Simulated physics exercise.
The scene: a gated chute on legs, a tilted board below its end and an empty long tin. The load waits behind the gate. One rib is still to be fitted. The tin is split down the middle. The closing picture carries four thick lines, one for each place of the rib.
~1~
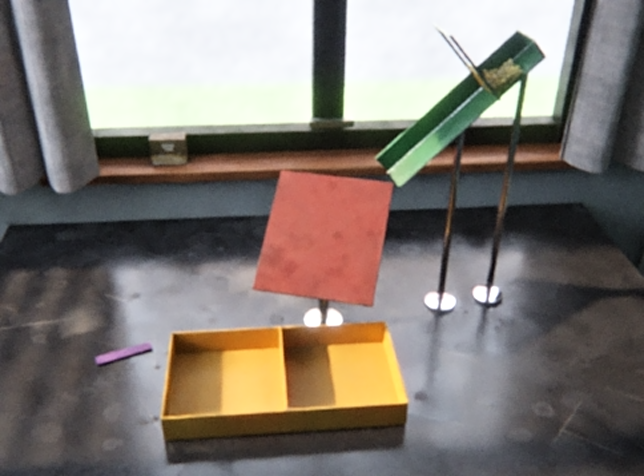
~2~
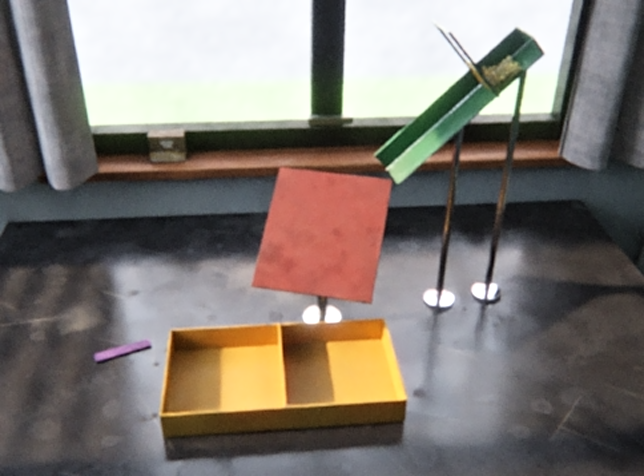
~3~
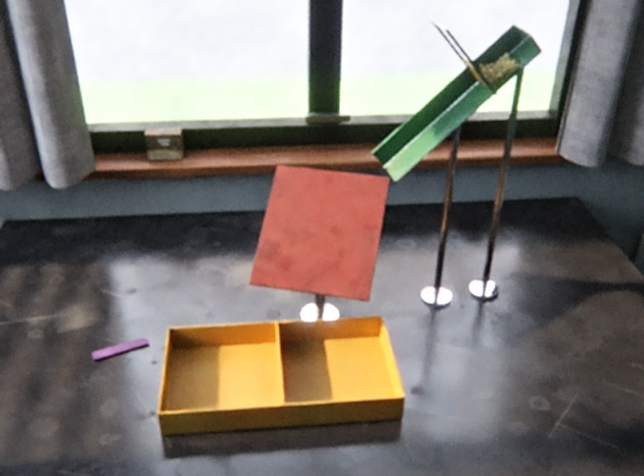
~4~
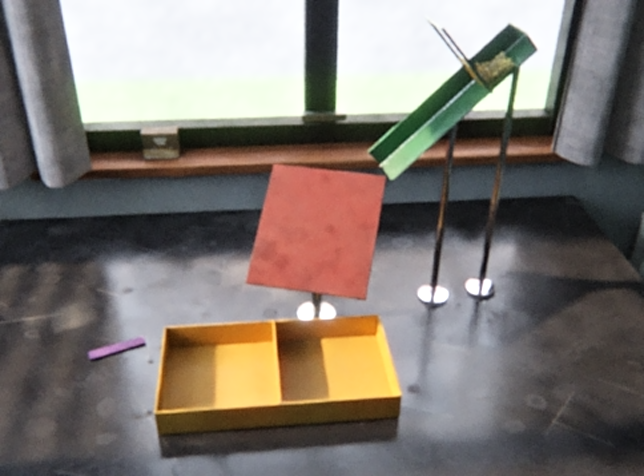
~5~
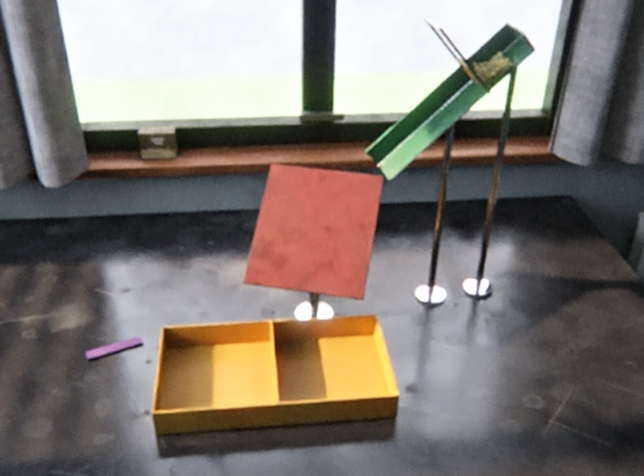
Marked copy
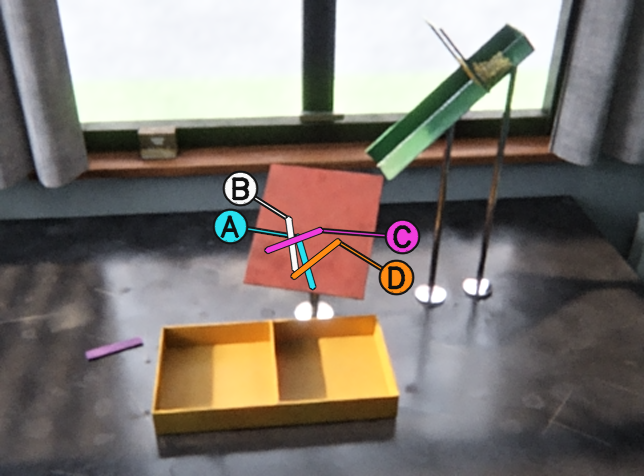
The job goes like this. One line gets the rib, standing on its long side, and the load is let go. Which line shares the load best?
I would pick line C.
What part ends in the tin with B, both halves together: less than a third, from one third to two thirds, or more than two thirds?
More than two thirds.
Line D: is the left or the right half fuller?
Left.
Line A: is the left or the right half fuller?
More lands on the right.
On the marked copy, line A from (297, 237) to (312, 286); line B from (288, 219) to (295, 269); line C from (320, 230) to (267, 250); line D from (337, 241) to (294, 276).
With A, of what is caught, close to a quarter in the left half, the bulk in the right.
With B, of what is caught, a small share in the left half, the bulk in the right.
With C, of what is caught, close to two thirds in the left half, close to a third in the right.
With D, of what is caught, all but a few in the left half, a small share in the right.
